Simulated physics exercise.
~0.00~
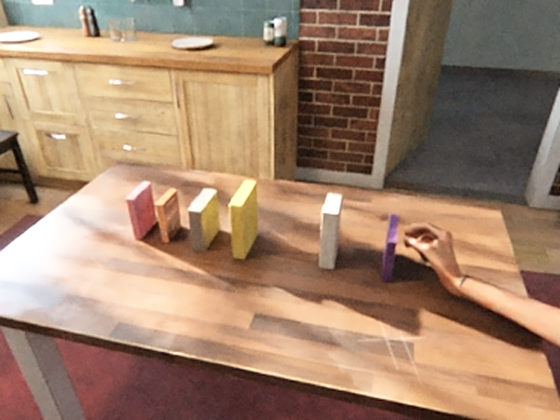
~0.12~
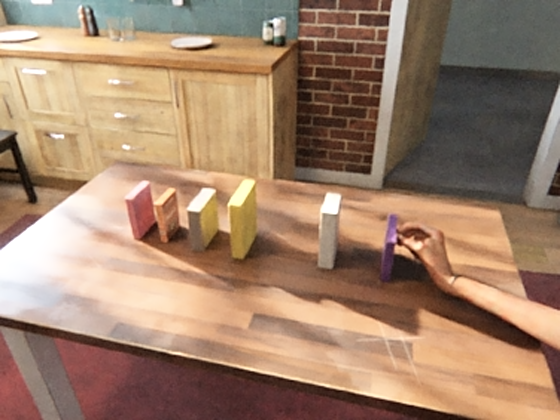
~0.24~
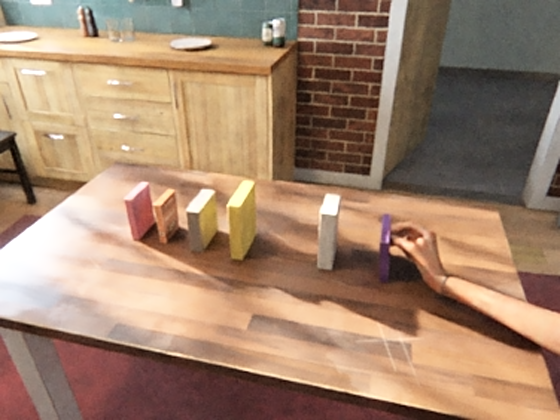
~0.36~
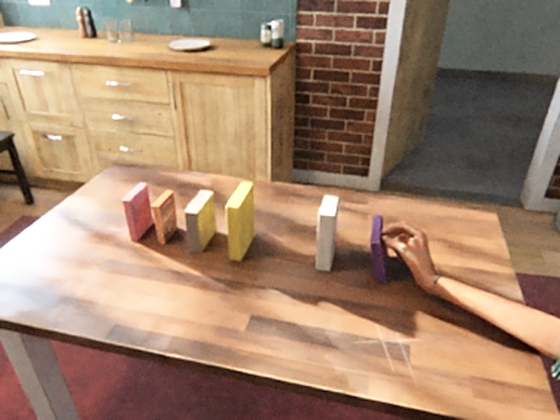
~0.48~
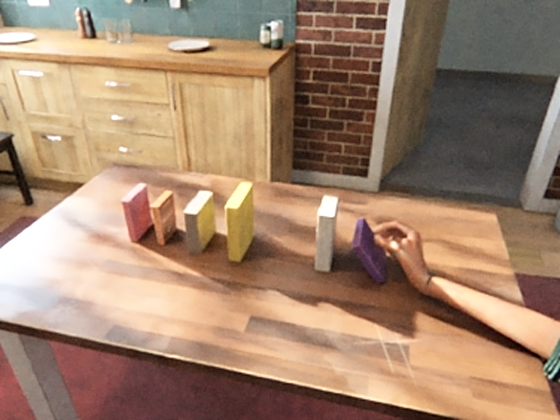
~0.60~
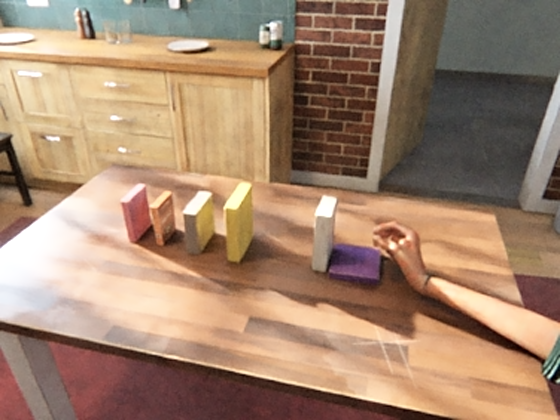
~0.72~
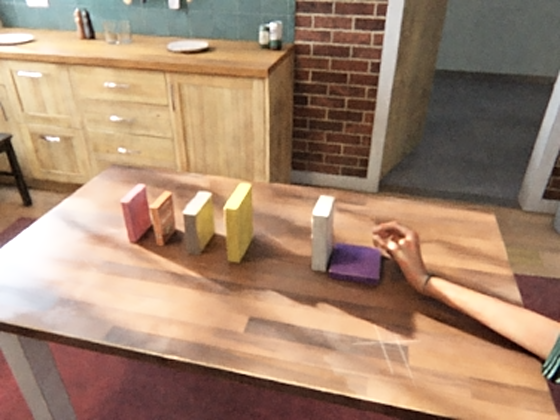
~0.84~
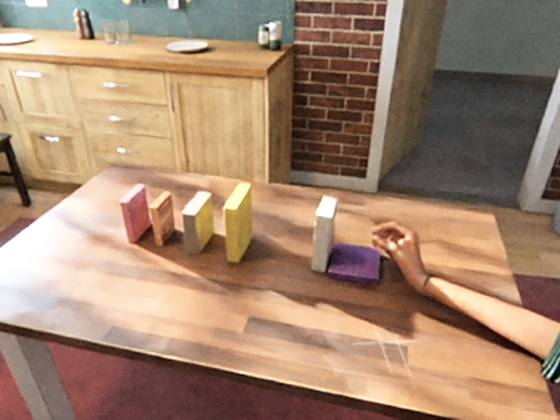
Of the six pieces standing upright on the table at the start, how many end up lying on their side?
One of them ends up lying on its side, the purple block nearest the hand.
